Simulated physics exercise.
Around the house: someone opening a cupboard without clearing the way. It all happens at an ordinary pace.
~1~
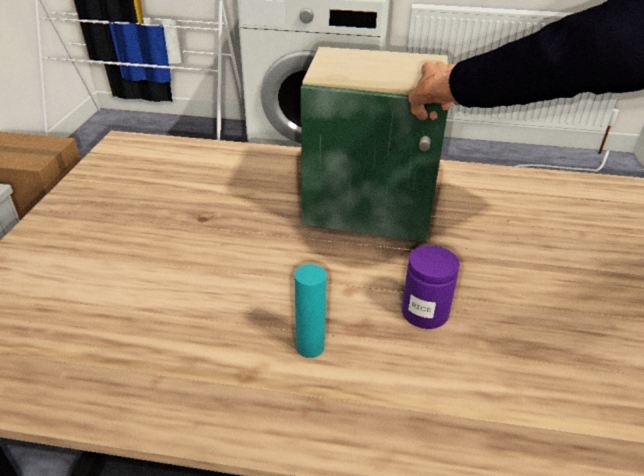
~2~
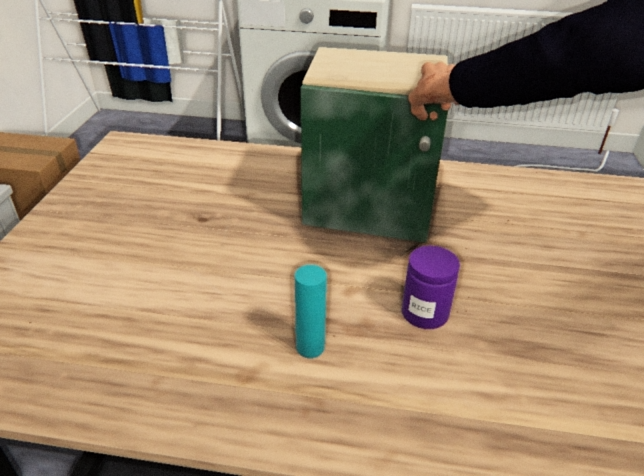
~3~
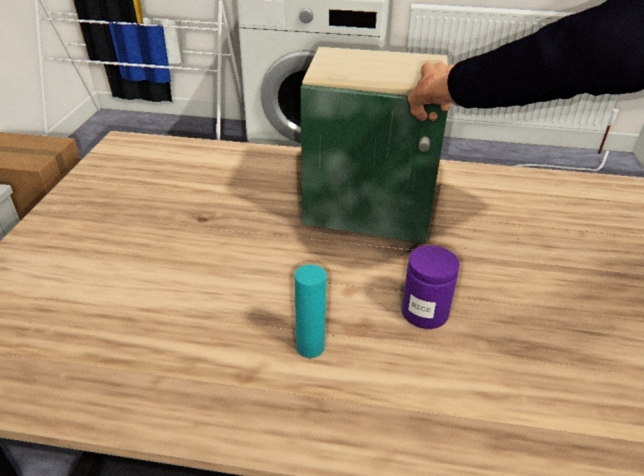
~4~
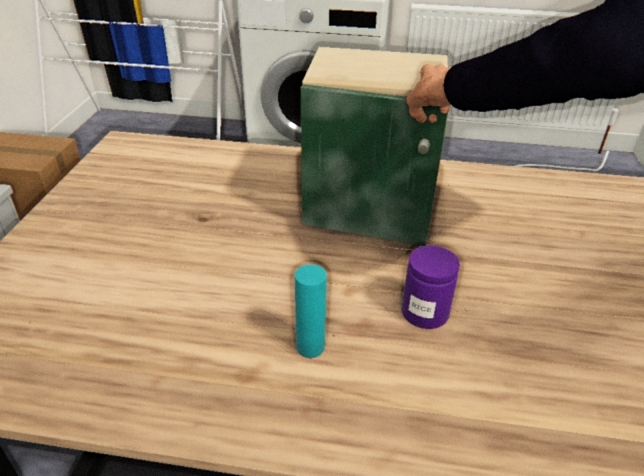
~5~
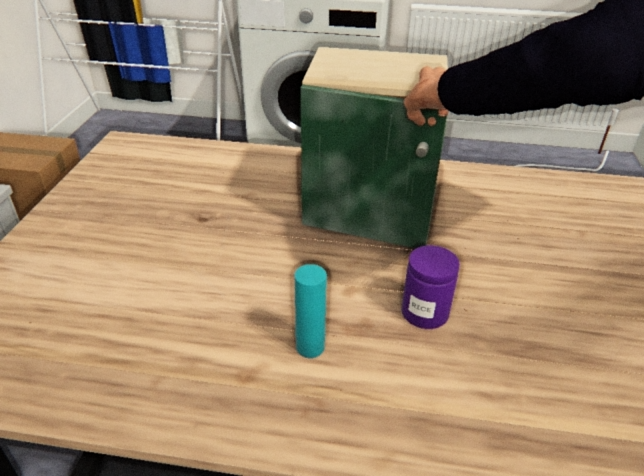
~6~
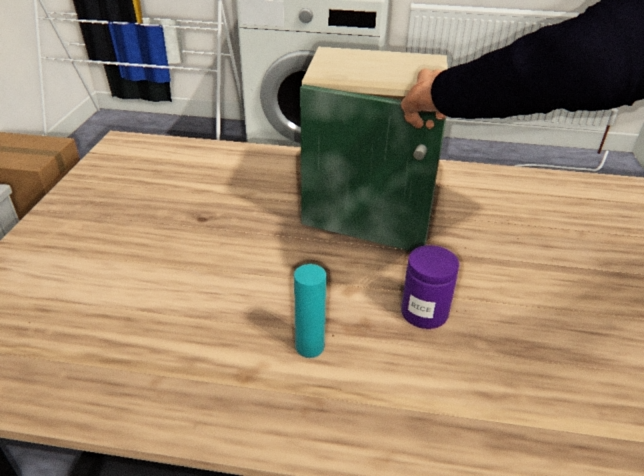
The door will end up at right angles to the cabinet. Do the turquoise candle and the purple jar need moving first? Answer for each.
The turquoise candle stays untouched and the purple jar stays untouched.
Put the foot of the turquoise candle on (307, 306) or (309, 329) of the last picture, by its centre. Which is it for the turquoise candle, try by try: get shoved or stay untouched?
The turquoise candle is moved; remains where it is.
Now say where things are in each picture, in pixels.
In the first frame, door 4° open; turquoise candle (310, 313); purple jar (430, 287); door (367, 171).
In the second frame, door 4° open; purple jar (430, 288); door (367, 171).
In the third frame, door 5° open; turquoise candle (310, 313); door (367, 171).
In the fourth frame, door 7° open; purple jar (430, 288); door (367, 173).
In the fifth frame, door 10° open; turquoise candle (310, 313); door (366, 174).
In the sixth frame, door 13° open; turquoise candle (310, 313); purple jar (429, 287); door (364, 176).
Then, 0.82 s past the last view, door 36° open; turquoise candle at rest near (310, 313); purple jar at rest near (429, 288).
Then, 1.82 s past the last view, door 65° open; turquoise candle at rest near (310, 313); purple jar at rest near (429, 288).
Then, 2.66 s past the last view, door 89° open; turquoise candle at rest near (310, 313); purple jar at rest near (429, 288).
Finally, the turquoise candle remains where it is, near (310, 313); the purple jar remains where it is, near (429, 288).
